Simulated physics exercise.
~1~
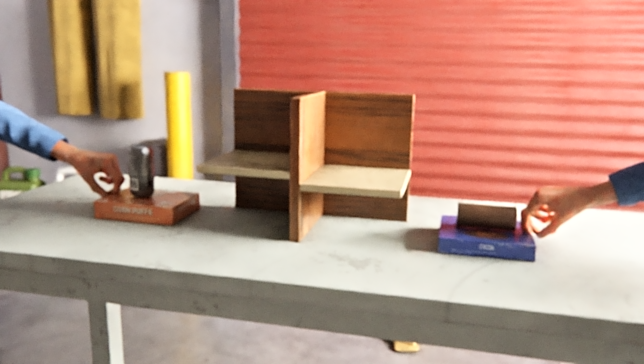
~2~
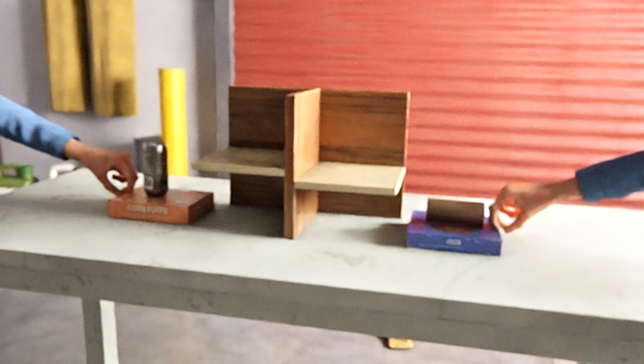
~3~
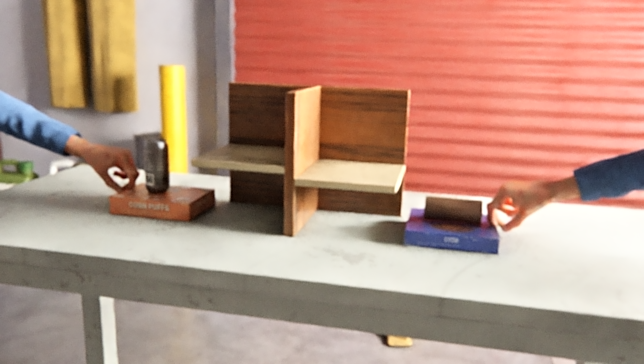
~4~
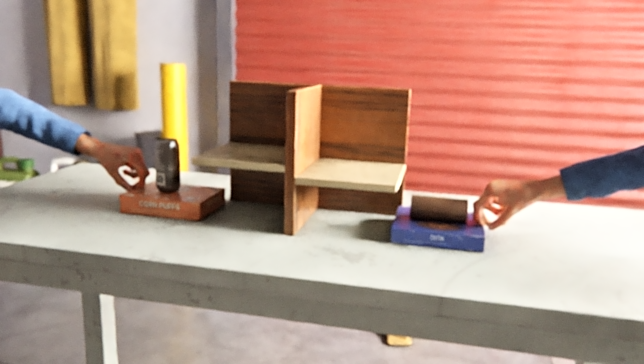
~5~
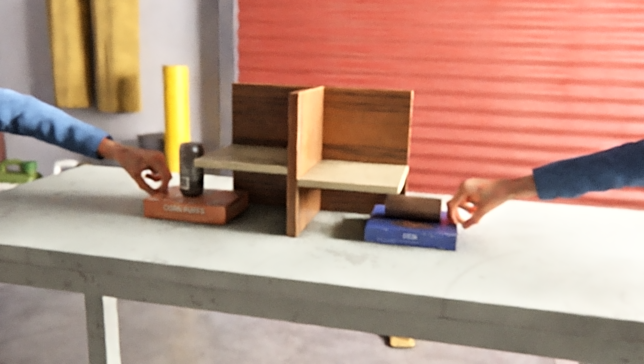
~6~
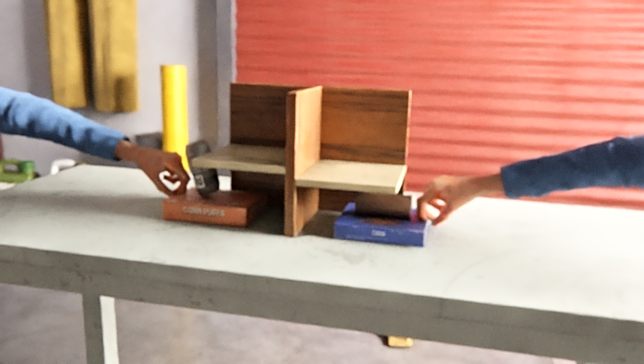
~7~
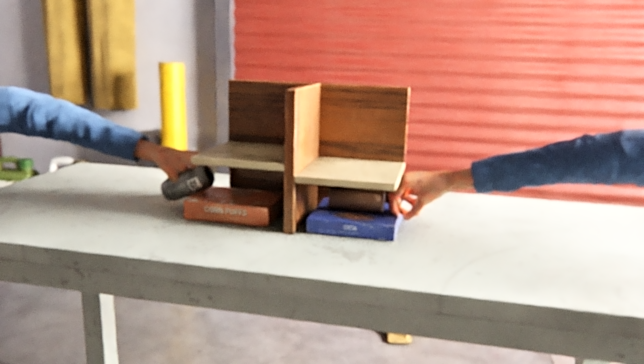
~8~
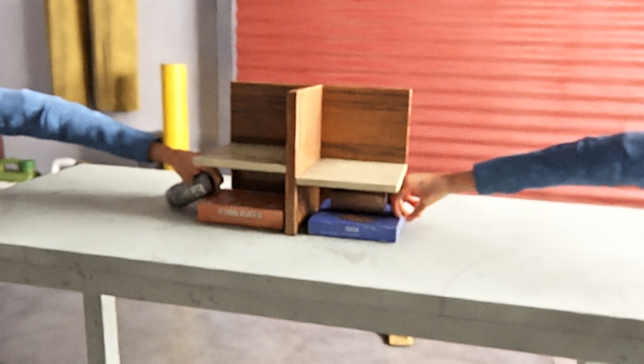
Two hands push loaded blocks under a wooden rack, tipping the can but not the brown piece.
